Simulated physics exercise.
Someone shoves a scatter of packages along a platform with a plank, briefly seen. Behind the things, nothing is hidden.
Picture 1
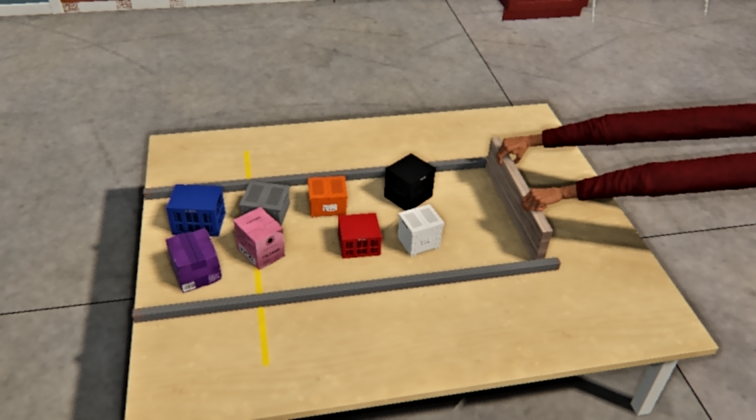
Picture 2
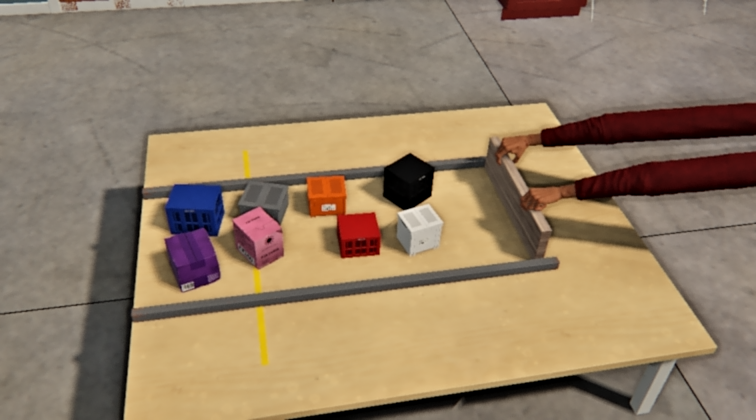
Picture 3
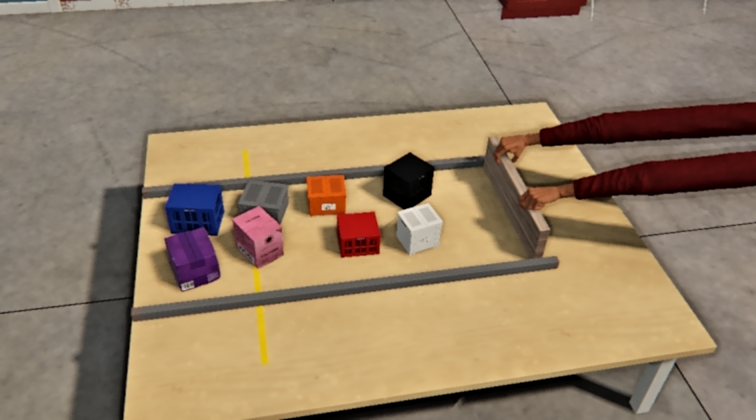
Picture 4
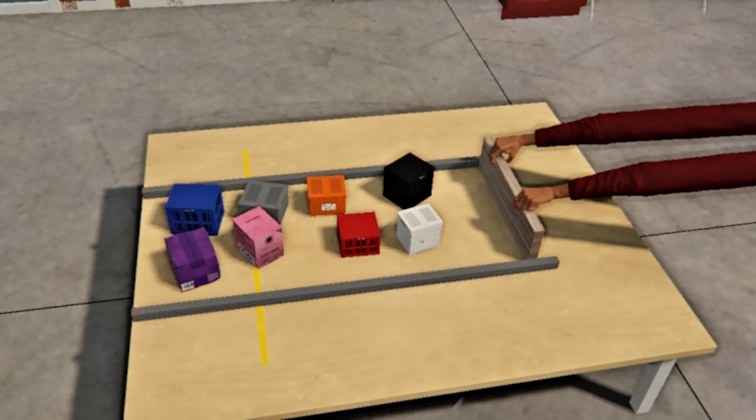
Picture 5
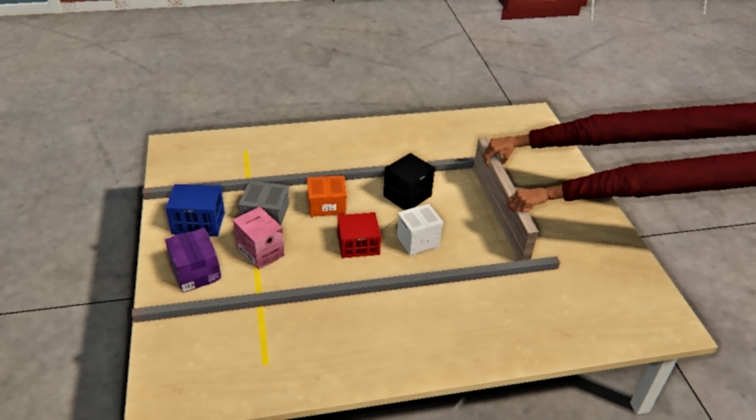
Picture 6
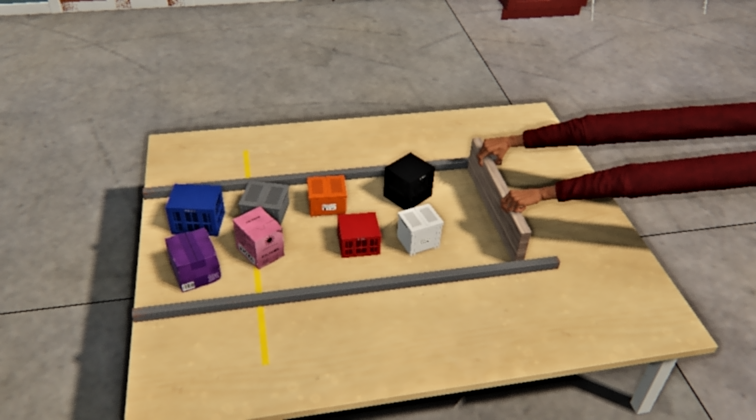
Two hands in dark red sleeves grip a wooden plank at the right of a pale wood table, seen from above at an angle on a grey floor. Between two grey rails, blue, purple, grey and pink boxes sit at left near a yellow line, with orange, red, black and white ones to their right. The hands slide the plank slightly left, while the boxes and camera stay still.
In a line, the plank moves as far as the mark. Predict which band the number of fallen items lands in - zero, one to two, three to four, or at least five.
The number that fall lands in the band one to two.
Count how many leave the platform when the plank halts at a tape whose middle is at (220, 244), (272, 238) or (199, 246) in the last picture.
Going through each try, you'd get 4, 1 and 5.
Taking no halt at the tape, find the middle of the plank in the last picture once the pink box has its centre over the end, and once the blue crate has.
The pink box puts it at (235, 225), the blue crate at (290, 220).
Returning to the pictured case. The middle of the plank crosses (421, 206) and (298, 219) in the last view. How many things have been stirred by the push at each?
So 2, and at the other place 8.
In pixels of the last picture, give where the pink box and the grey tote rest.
Around (159, 238), then around (149, 217).
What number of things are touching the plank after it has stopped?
Contact count: 2.
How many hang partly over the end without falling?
Number: 1.
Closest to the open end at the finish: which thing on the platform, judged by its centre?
The grey tote finishes nearest.
Soon after, none off yet; purple parcel at rest near (194, 259); blue crate at rest near (196, 210); pink box at rest near (259, 238).
Then, none off yet; purple parcel moved a little near (172, 262); blue crate moved about its own width near (151, 218); pink box moved about its own width near (209, 238).
By the end, the number that fall off is one or two; fallen, blue crate and purple parcel.
